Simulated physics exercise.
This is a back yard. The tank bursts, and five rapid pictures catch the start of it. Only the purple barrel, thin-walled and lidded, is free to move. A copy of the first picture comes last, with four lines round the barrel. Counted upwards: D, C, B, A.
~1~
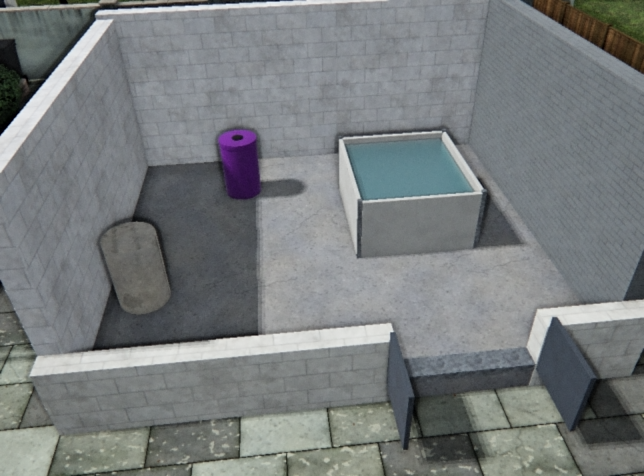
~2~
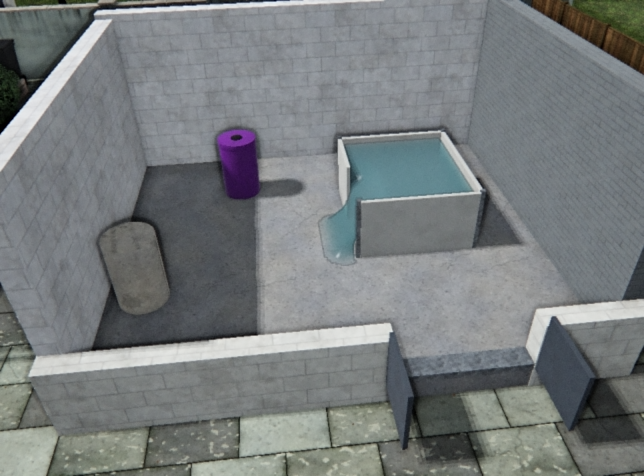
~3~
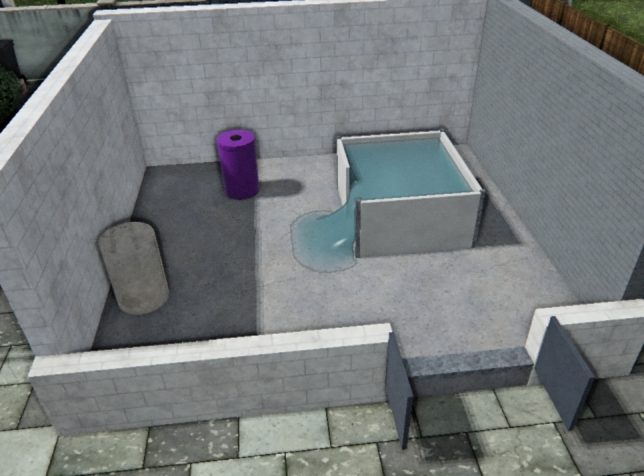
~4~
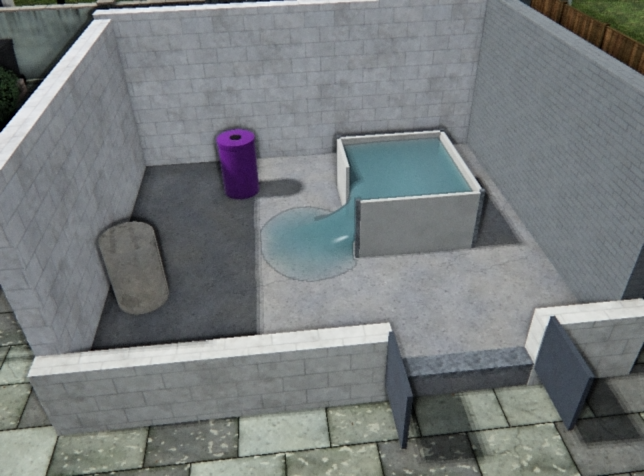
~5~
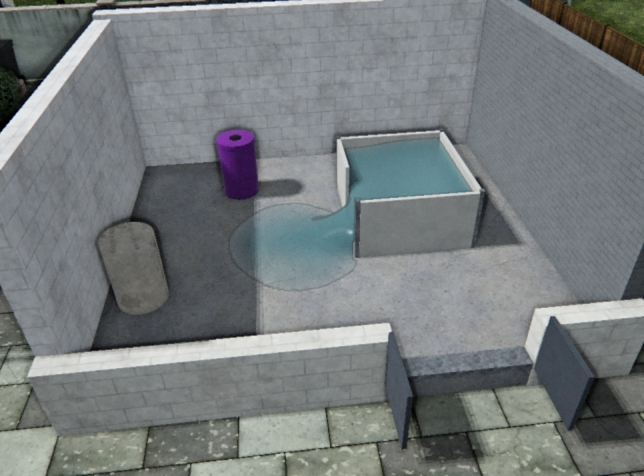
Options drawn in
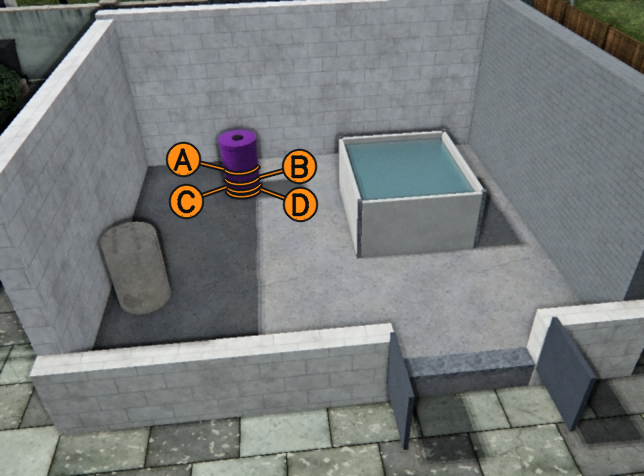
Walled back yard with water pouring from the left side of a tank and spreading across the ground towards a purple barrel.
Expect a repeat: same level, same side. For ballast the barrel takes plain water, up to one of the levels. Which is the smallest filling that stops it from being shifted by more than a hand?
C.
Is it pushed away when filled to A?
No.
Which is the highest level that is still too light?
D it is.
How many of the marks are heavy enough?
Three of the four.
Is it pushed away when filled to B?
No.
In orange, A at (241, 173); B at (242, 184); C at (243, 191); D at (243, 196); from the bottom up D, C, B, A.
Choosing A, it does not move.
Choosing B, it does not move.
Choosing C, it does not move.
Choosing D, it is pushed about its own width away.
